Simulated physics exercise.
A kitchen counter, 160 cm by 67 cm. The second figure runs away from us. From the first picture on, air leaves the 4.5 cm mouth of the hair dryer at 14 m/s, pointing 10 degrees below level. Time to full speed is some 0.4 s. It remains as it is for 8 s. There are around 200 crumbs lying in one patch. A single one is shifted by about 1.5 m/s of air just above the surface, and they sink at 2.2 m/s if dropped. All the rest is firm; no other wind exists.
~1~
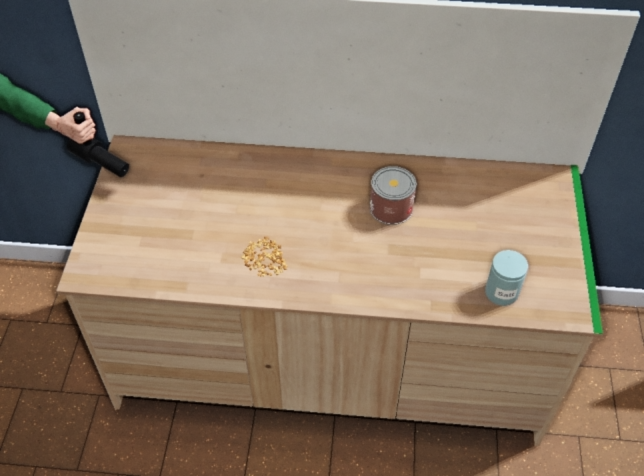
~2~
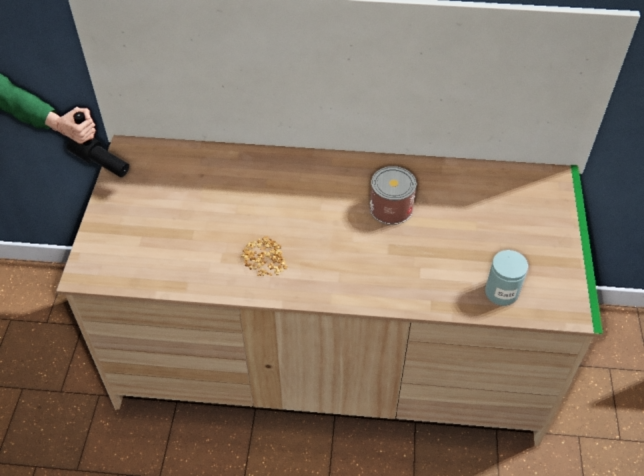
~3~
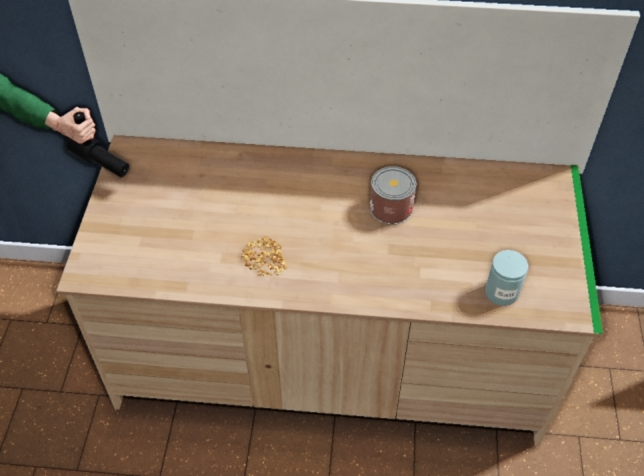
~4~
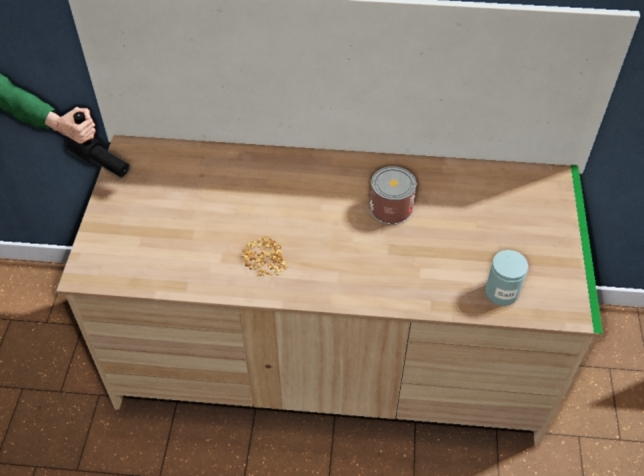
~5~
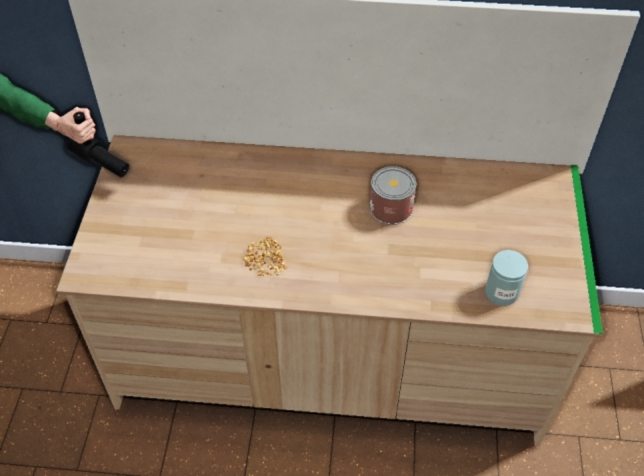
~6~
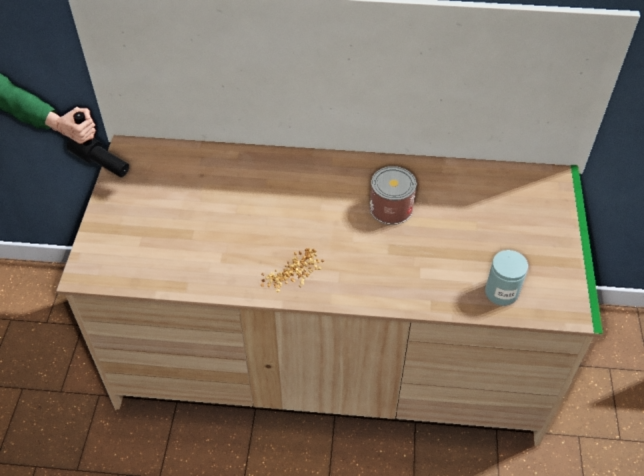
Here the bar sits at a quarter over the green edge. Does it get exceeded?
Within the limit.
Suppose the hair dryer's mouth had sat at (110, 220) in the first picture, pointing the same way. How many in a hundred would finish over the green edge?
Outcome: Some 5 in a hundred.
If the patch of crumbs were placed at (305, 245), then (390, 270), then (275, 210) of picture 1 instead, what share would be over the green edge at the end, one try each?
In turn: 40 per cent, 10 per cent, 40 per cent.
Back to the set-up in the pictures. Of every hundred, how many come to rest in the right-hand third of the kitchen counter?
Something close to 4 % ends up there.
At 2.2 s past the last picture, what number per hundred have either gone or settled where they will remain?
Close to 100 % of them.
Then, 1.2 s after the last picture the count stands so, 0 % are over the green edge.
Then, 2.2 s after the last picture the count stands so, 0 % are over the green edge.
Then, 4.0 s after the last picture the count stands so, 0 % are over the green edge.
Then, 7.6 s after the last picture, at the end, 0 % are over the green edge.
